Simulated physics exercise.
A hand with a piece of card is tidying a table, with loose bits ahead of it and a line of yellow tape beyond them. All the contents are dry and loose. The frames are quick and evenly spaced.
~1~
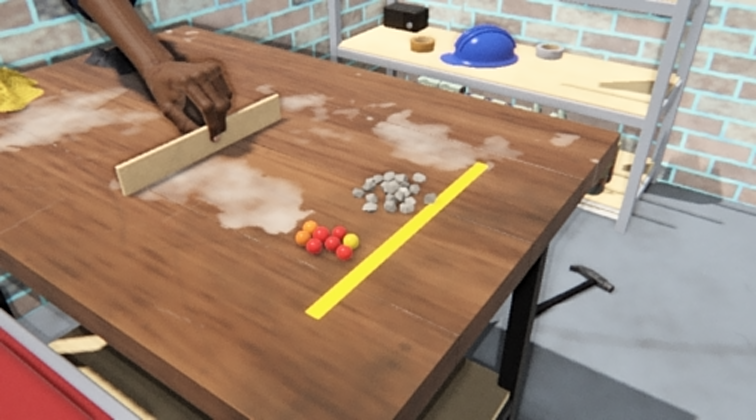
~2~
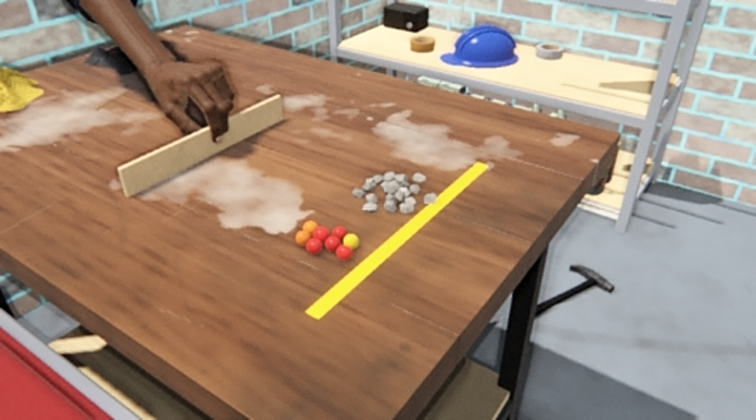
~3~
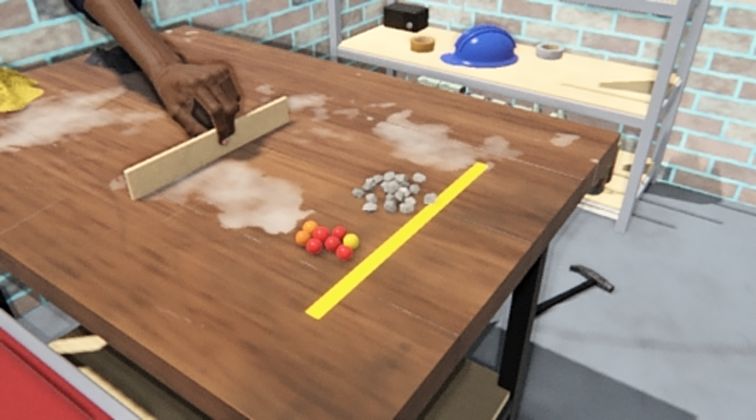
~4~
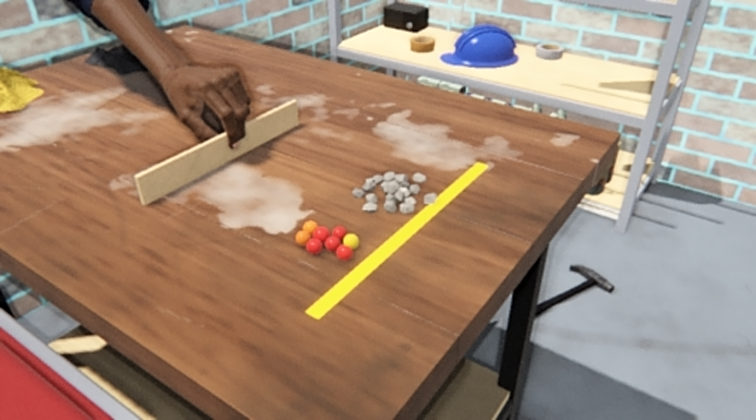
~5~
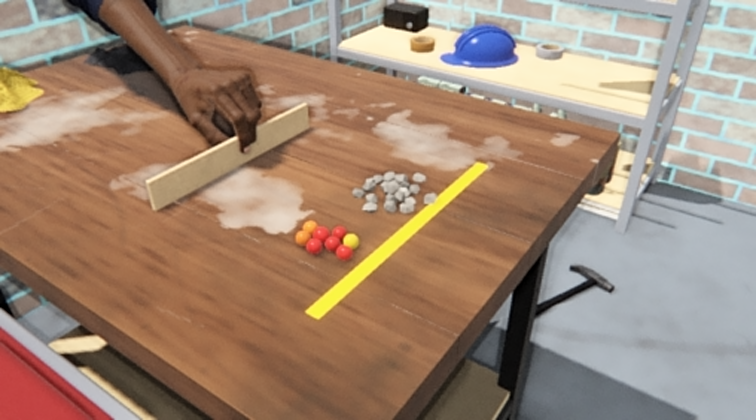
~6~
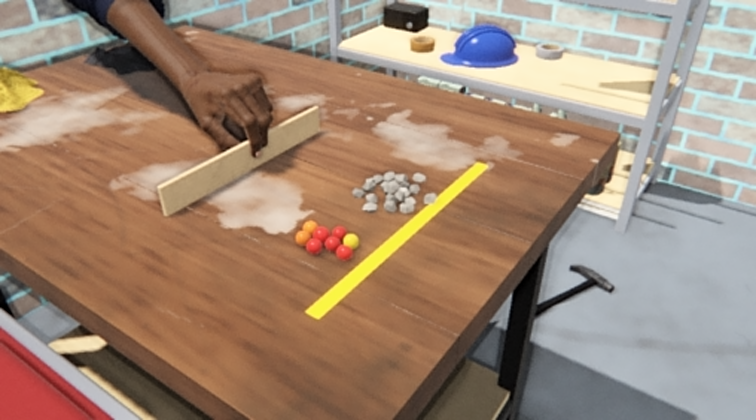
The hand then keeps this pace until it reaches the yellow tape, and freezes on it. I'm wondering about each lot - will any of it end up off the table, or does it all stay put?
The nearer lot has some end up off the table, the farther lot all stays put.
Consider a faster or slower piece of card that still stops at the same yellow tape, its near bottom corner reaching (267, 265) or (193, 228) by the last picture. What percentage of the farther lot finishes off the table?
100 % and 0 %.
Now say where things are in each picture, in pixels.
Piece of card at (134, 175), at rest; yellow tape at (477, 170), well back from the edge; edge at (511, 271); nearer lot at (333, 244), a few glass marbles; farther lot at (390, 190), a few bits of gravel, in the first frame.
Piece of card at (136, 176); farther lot at (390, 190), in the second frame.
Piece of card at (142, 179); nearer lot at (333, 244), in the third frame.
Piece of card at (152, 183); farther lot at (390, 190), in the fourth frame.
Piece of card at (164, 189); nearer lot at (333, 244), in the fifth frame.
Piece of card at (175, 194); yellow tape at (477, 170); edge at (511, 271); nearer lot at (333, 244); farther lot at (390, 190), in the sixth frame.
Then, 0.38 s past the last view, piece of card still moving, near (329, 171); nearer lot all on the table, its front near (345, 253); farther lot all on the table, its front near (431, 199).
Then, 0.77 s past the last view, piece of card stopped at the yellow tape; nearer lot all on the table, its front near (411, 297); farther lot all on the table, its front near (486, 211).
Then, 1.05 s past the last view, piece of card stopped at the yellow tape; nearer lot all on the table, its front near (471, 352); farther lot all on the table, its front near (483, 227).
Finally, piece of card stopped at the yellow tape; nearer lot all over the edge; farther lot all on the table, its front near (483, 227).
